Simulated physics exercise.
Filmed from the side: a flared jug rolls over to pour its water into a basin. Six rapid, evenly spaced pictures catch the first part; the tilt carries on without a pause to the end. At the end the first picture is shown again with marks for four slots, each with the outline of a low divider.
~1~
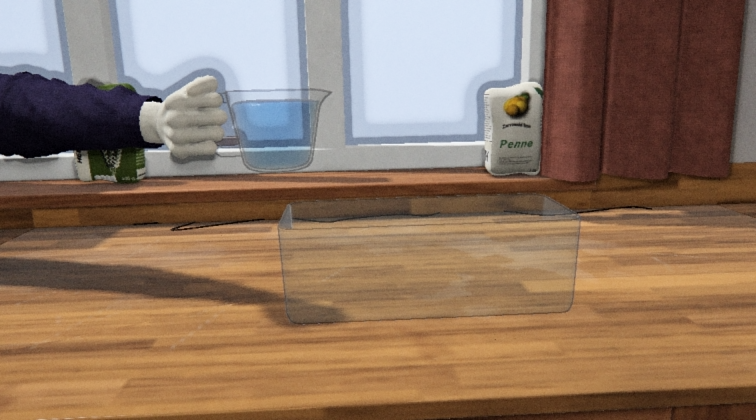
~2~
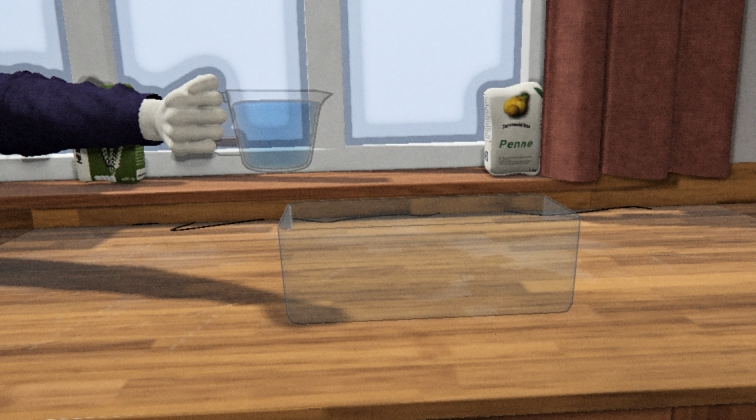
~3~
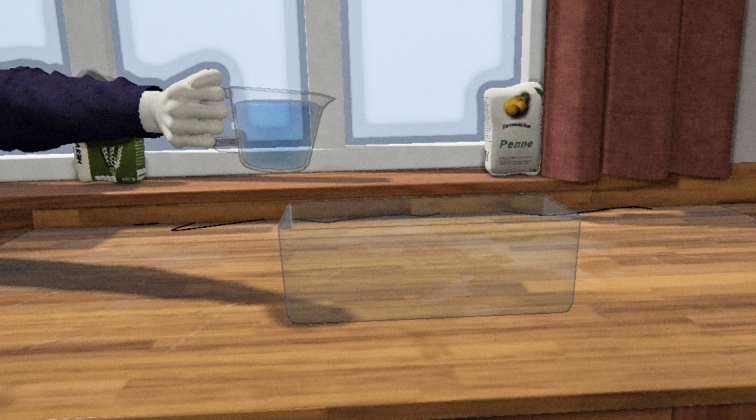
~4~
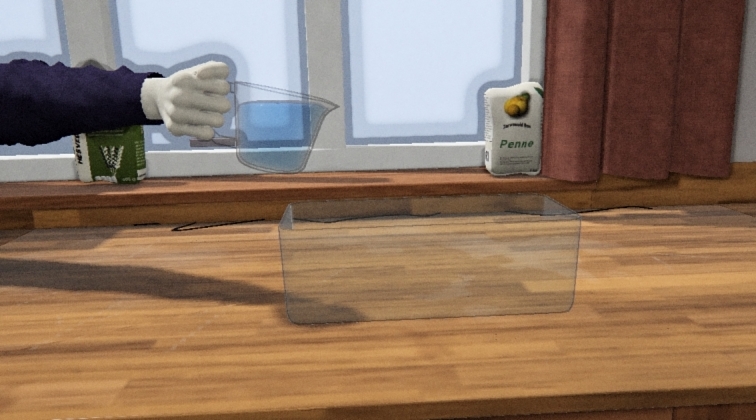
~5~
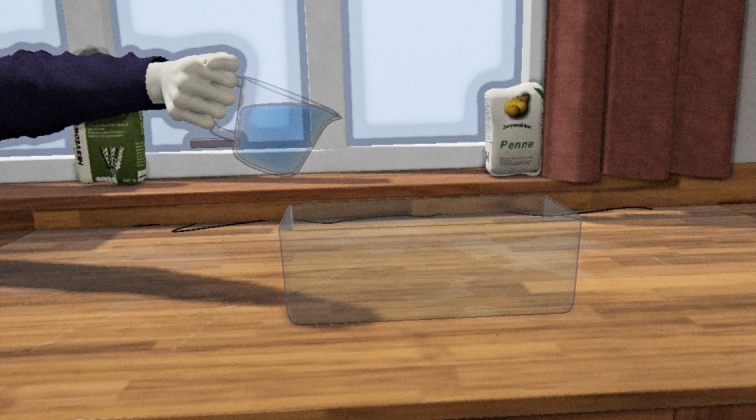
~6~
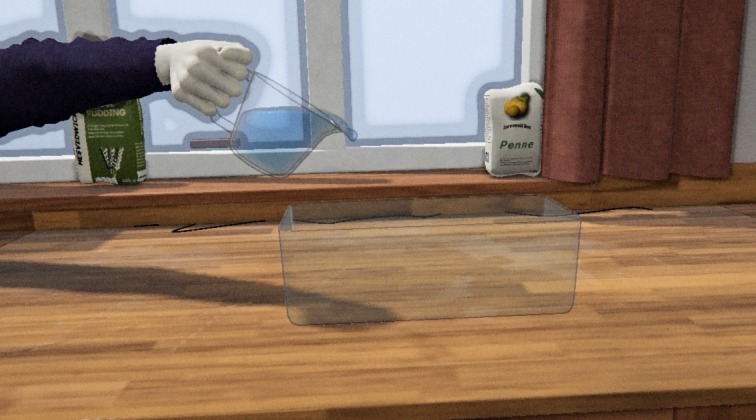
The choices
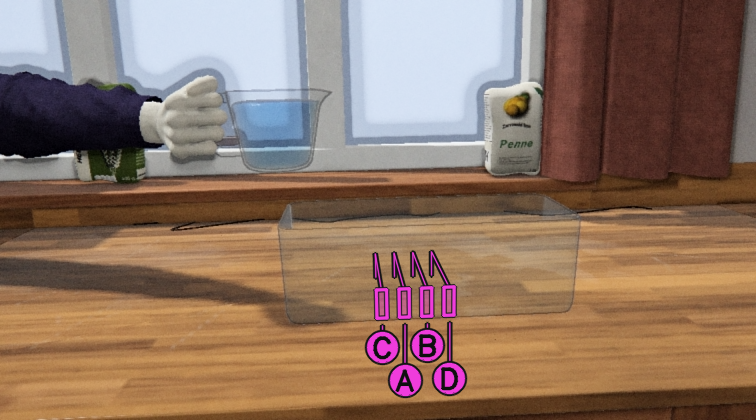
At the start, a white-gloved hand holds a clear flared jug of blue water upright, above and to the left of an empty transparent basin on a wooden counter. The hand rises slightly and tilts the jug rightward, gradually then more steeply, until water just begins to pass over its lip.
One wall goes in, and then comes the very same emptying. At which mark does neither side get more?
The answer is position C.
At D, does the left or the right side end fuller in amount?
The left side.
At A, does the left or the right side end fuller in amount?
More ends on the left.
In magenta, A at (405, 324); B at (427, 323); C at (382, 325); D at (449, 322).
With A, about 83 % ends left of the wall and 16 % right of it.
With B, about 92 % ends left of the wall and 7 % right of it.
With C, about 50 % ends left of the wall and 49 % right of it.
With D, about 93 % ends left of the wall and 6 % right of it.
